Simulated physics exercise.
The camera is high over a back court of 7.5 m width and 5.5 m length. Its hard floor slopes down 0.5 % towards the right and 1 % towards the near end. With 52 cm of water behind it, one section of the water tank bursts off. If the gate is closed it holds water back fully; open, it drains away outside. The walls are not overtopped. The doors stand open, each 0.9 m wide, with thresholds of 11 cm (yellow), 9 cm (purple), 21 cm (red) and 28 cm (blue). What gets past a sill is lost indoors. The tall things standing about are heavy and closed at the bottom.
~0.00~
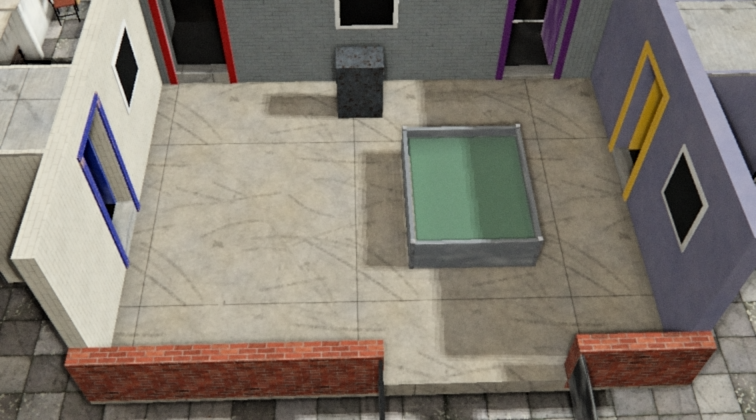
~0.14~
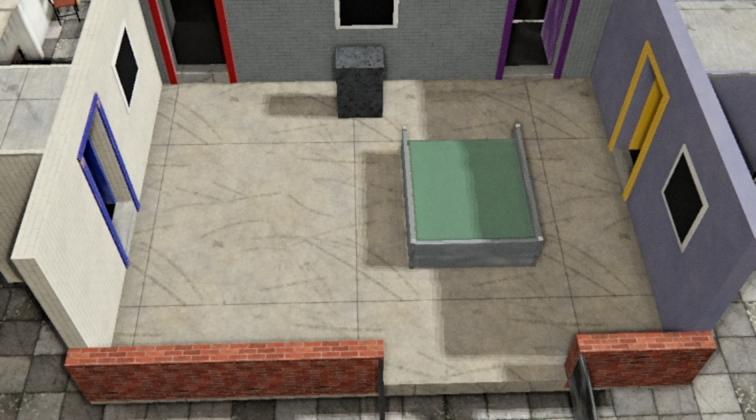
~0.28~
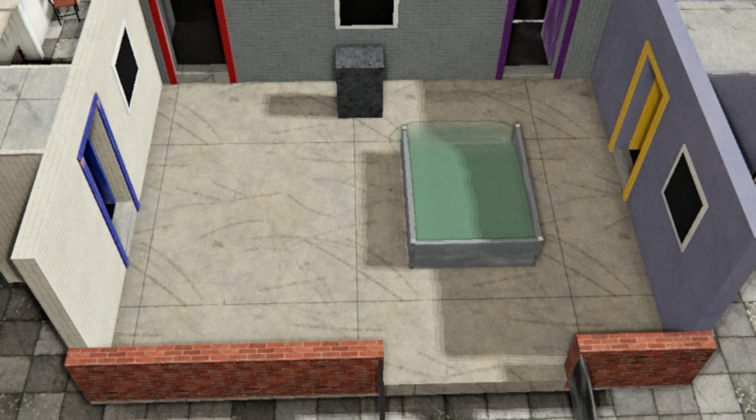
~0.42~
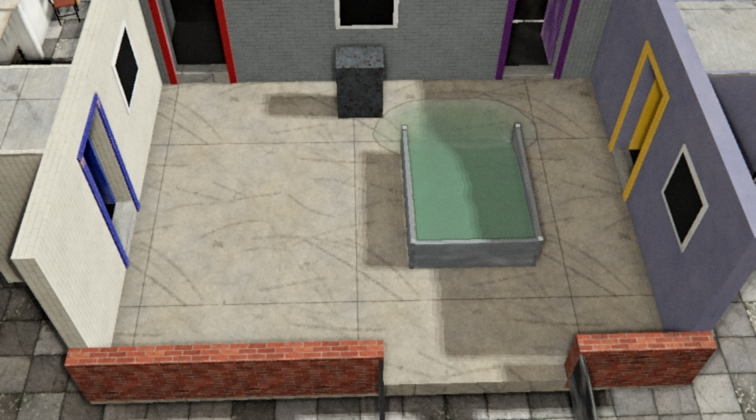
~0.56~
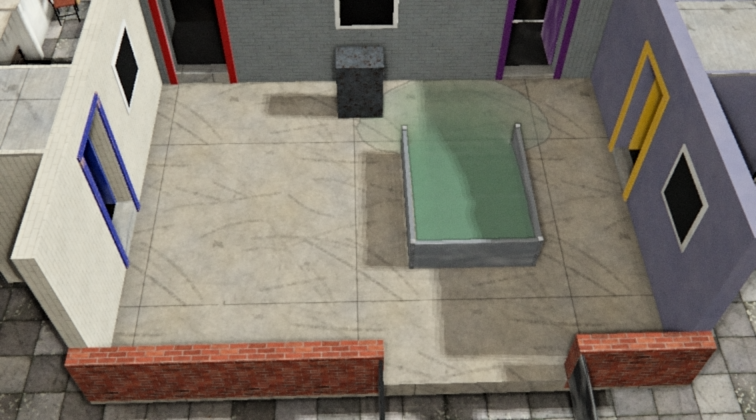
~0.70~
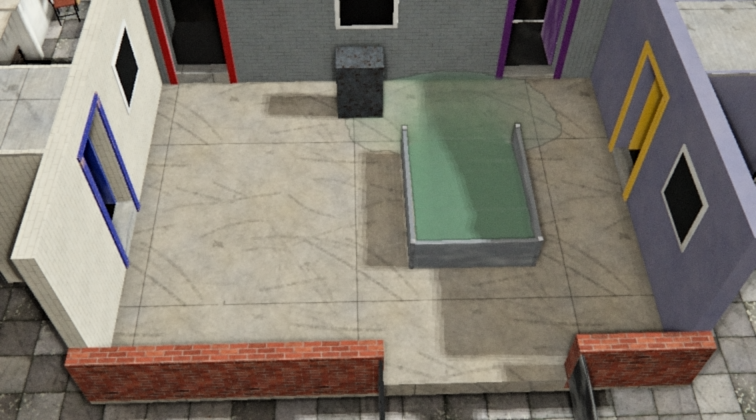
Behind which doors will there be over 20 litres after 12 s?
Within that time: At the yellow door it stays under the limit; at the purple door it exceeds the limit; at the red door it does not reach the limit; at the blue door it stays under the limit.
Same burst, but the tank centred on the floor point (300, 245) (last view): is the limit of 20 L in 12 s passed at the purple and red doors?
Then: Purple not over, red under.
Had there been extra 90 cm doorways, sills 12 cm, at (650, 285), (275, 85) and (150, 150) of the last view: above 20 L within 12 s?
In turn: Below, below, under.
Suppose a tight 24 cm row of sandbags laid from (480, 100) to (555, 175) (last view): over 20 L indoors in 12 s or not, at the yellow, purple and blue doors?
Against that limit: Yellow not over, purple below, blue not over.
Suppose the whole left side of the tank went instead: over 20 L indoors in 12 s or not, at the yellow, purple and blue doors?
Against that limit: Yellow not over, purple below, blue not over.
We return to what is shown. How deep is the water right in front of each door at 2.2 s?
Depths in cm: Yellow 0, purple 19, red 0, blue 0.
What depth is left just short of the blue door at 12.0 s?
Some 1.5 cm.
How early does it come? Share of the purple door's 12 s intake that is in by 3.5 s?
Some 75 per cent by then.
After 1.4 s water covers 15 % of the floor and is deepest (34 cm) near (456, 88); yellow door not reached, purple door 18 cm at the sill, 7 L in, red door not reached, blue door not reached.
After 2.2 s water covers 25 % of the floor and is deepest (34 cm) near (588, 79); yellow door not reached, purple door 19 cm at the sill, 35 L in, red door not reached, blue door not reached.
After 3.5 s water covers 50 % of the floor and is deepest (24 cm) near (579, 86); yellow door 7 cm at the sill, 0 L in, purple door 15 cm at the sill, 69 L in, red door 3 cm at the sill, 0 L in, blue door not reached.
After 7.0 s water covers 75 % of the floor and is deepest (14 cm) near (668, 360); yellow door 7 cm at the sill, 0 L in, purple door 7 cm at the sill, 92 L in, red door 3 cm at the sill, 0 L in, blue door 4 cm at the sill, 0 L in.
After 12.0 s water covers 90 % of the floor and is deepest (8 cm) near (641, 361); yellow door 4 cm at the sill, 0 L in, purple door 4 cm at the sill, 93 L in, red door 1 cm at the sill, 0 L in, blue door 1 cm at the sill, 0 L in.
